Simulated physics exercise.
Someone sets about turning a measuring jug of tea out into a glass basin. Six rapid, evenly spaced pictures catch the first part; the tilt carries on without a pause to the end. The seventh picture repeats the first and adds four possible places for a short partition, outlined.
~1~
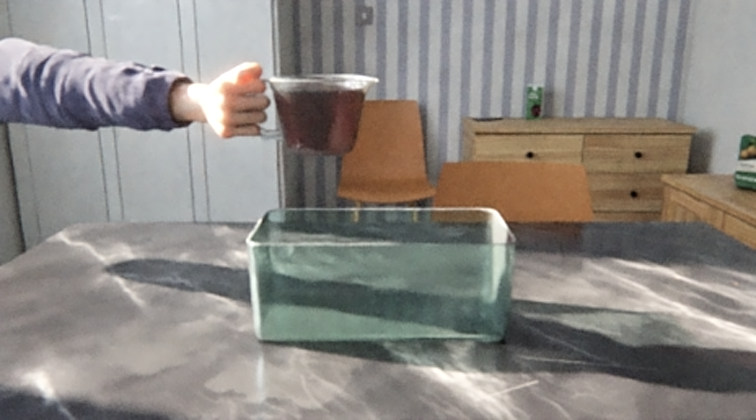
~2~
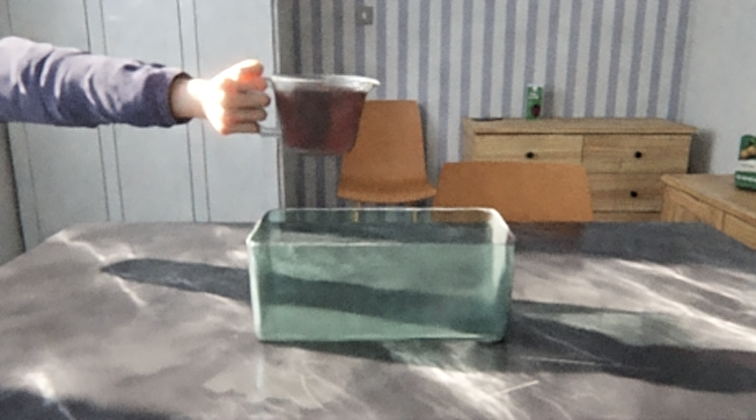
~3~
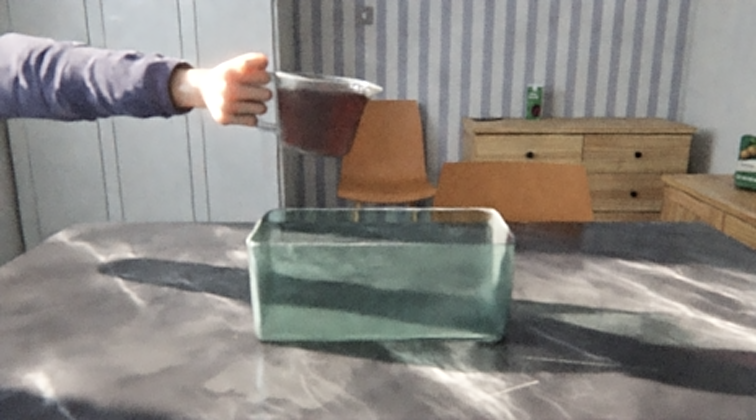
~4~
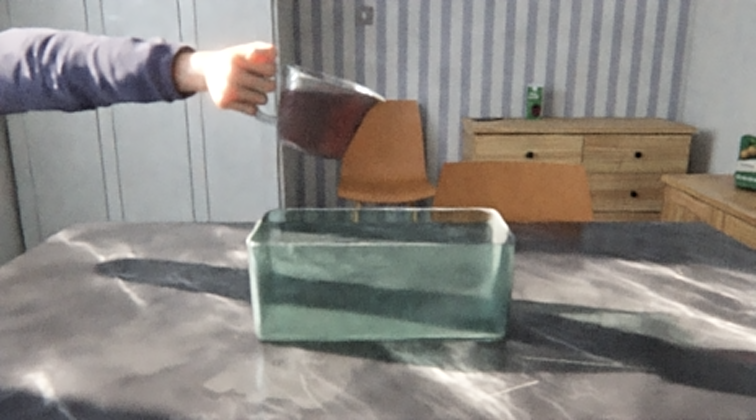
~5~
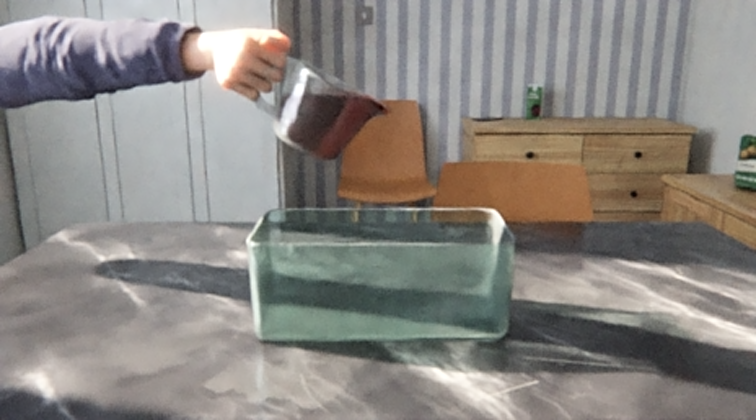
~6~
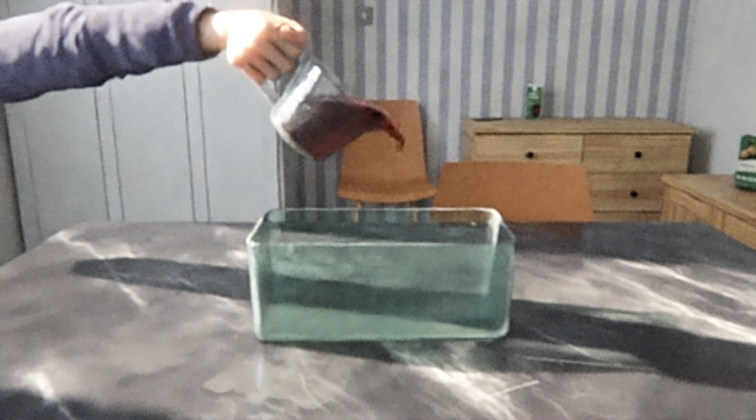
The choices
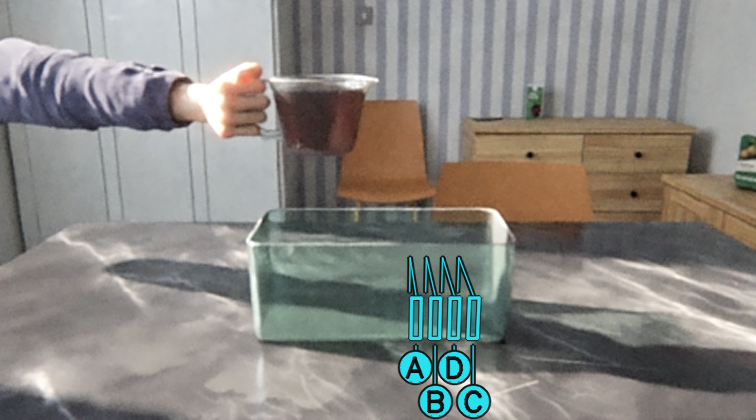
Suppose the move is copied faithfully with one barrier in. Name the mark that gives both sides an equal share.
Go for A.
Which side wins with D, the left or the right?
More ends on the left.
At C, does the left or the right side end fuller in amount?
The left side.
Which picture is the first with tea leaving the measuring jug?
Picture 5.
On the marked copy, A at (415, 345); B at (435, 345); C at (473, 345); D at (454, 345).
Choosing A, about 51 % ends left of the wall and 47 % right of it.
Choosing B, about 77 % ends left of the wall and 21 % right of it.
Choosing C, about 93 % ends left of the wall and 4 % right of it; 3 % is lost outside.
Choosing D, about 92 % ends left of the wall and 5 % right of it; 3 % is lost outside.
